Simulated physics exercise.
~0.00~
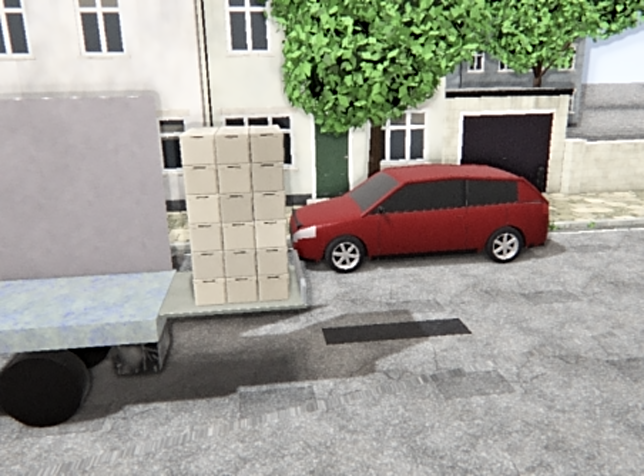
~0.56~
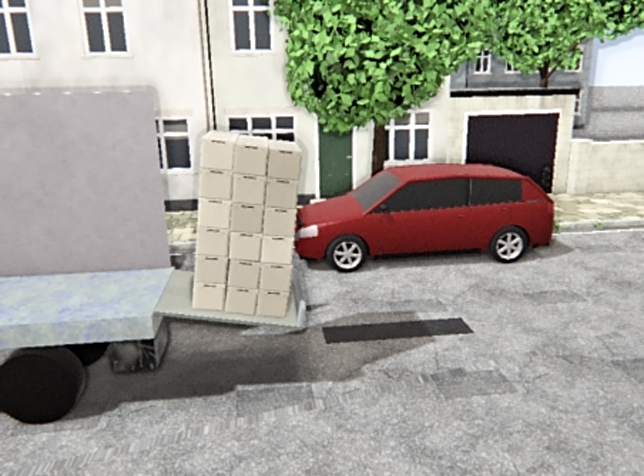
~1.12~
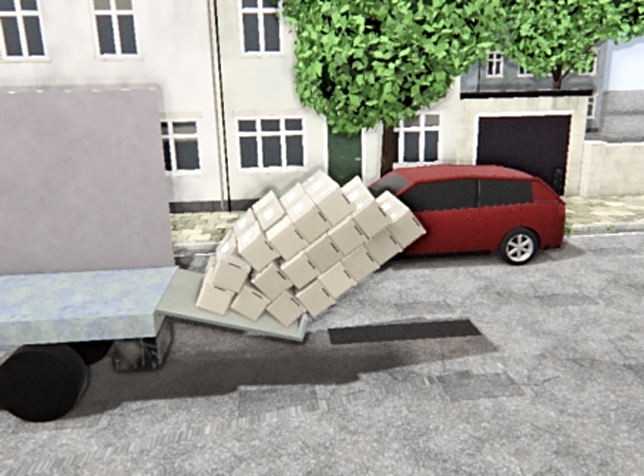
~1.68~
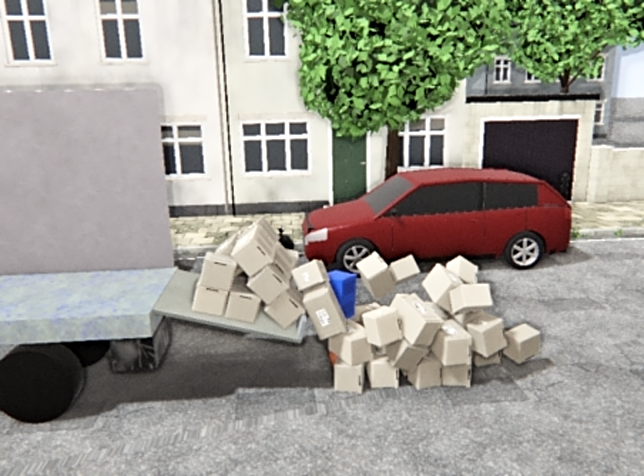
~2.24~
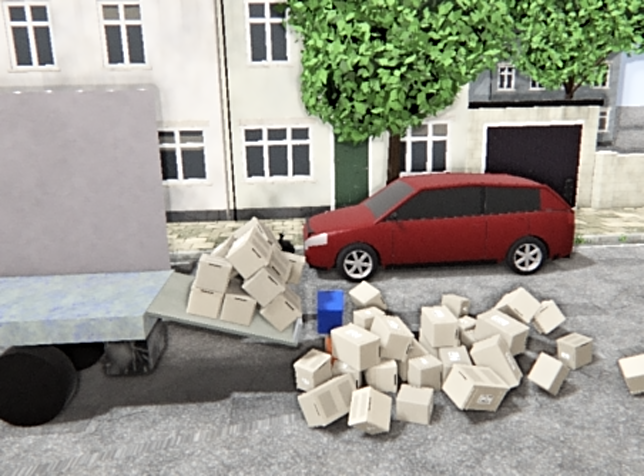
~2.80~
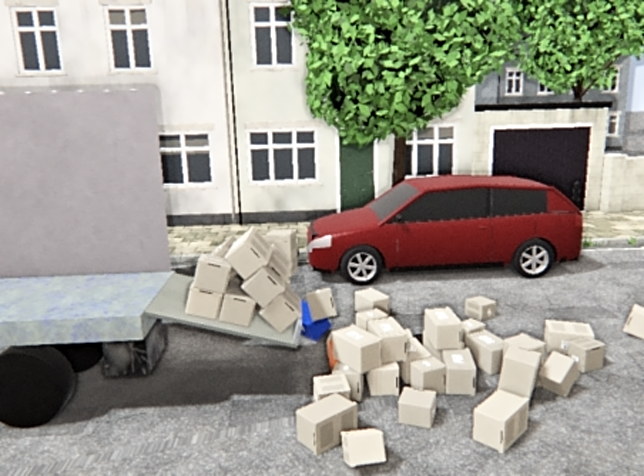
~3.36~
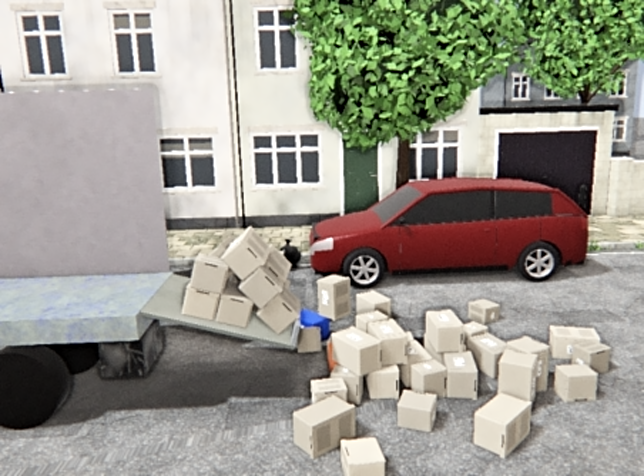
A grey lorry stands at the left of a paved street, seen from across the road and slightly above, with a tall stack of cream boxes on its lowered tail platform. A red car is parked behind, before pale houses and leafy trees. The platform's outer edge dips, and the stack leans right, then topples over the edge. The boxes tumble onto the road and scatter rightwards, revealing a blue one and an orange one near the platform. The blue one tips over beside the edge, and the spill settles, leaving a small heap aboard the sloping platform and most boxes strewn across the road.
